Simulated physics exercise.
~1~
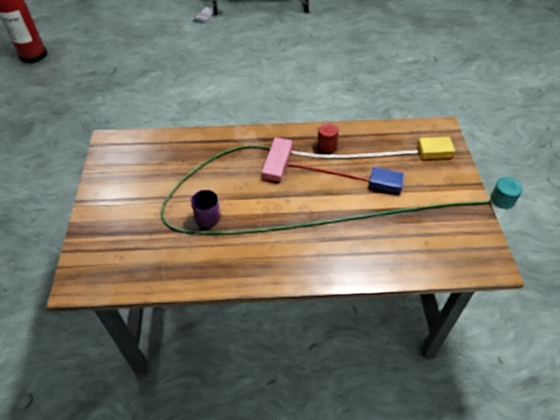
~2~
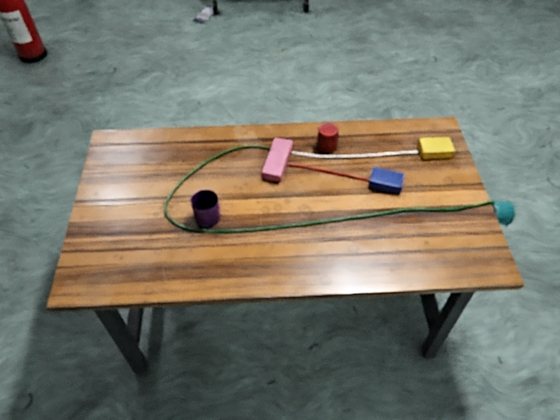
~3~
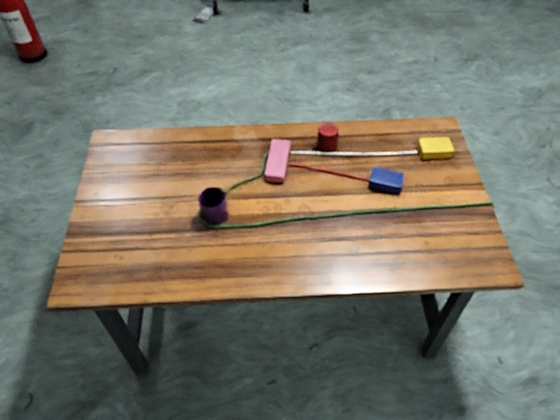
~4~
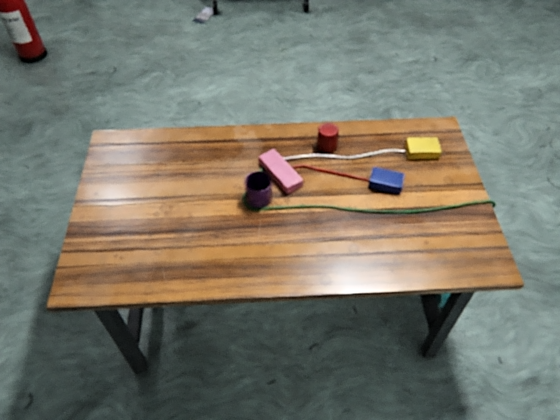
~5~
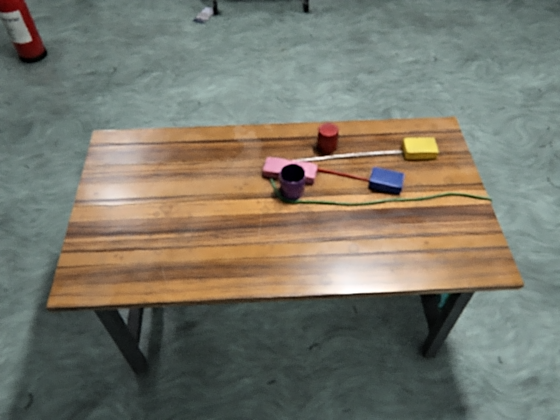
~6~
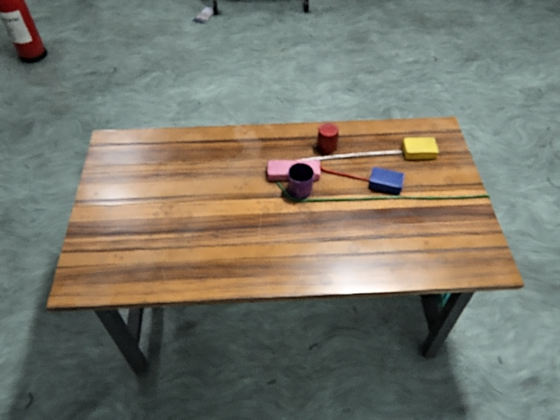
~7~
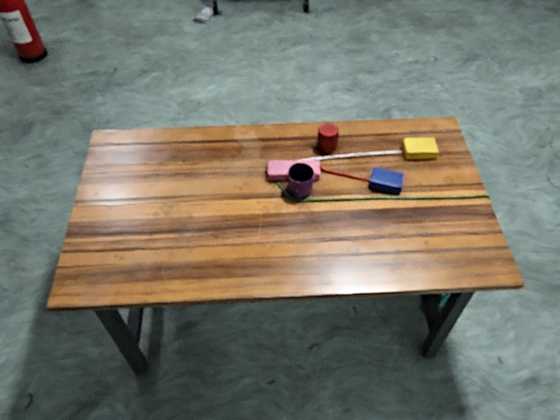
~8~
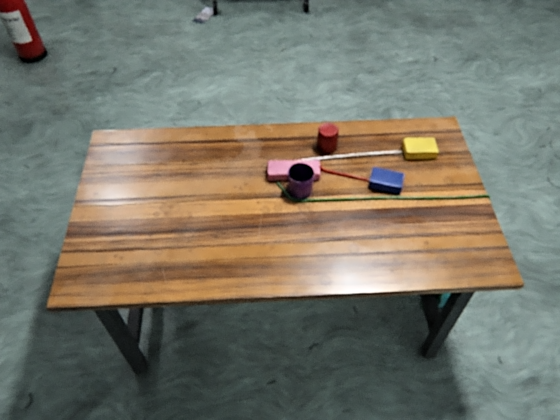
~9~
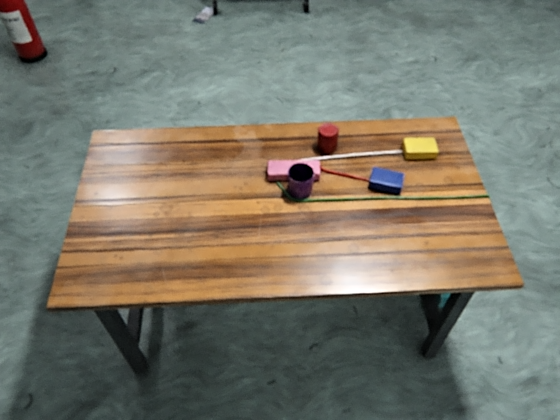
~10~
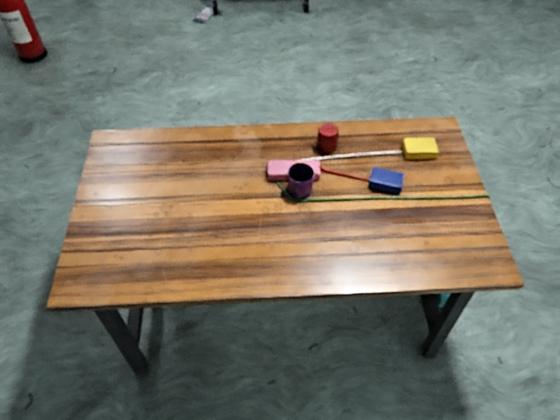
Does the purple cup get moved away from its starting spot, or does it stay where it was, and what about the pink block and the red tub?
The purple cup is dragged to the right away from its starting spot, and the pink block also turns and shifts. The red tub stays where it was.
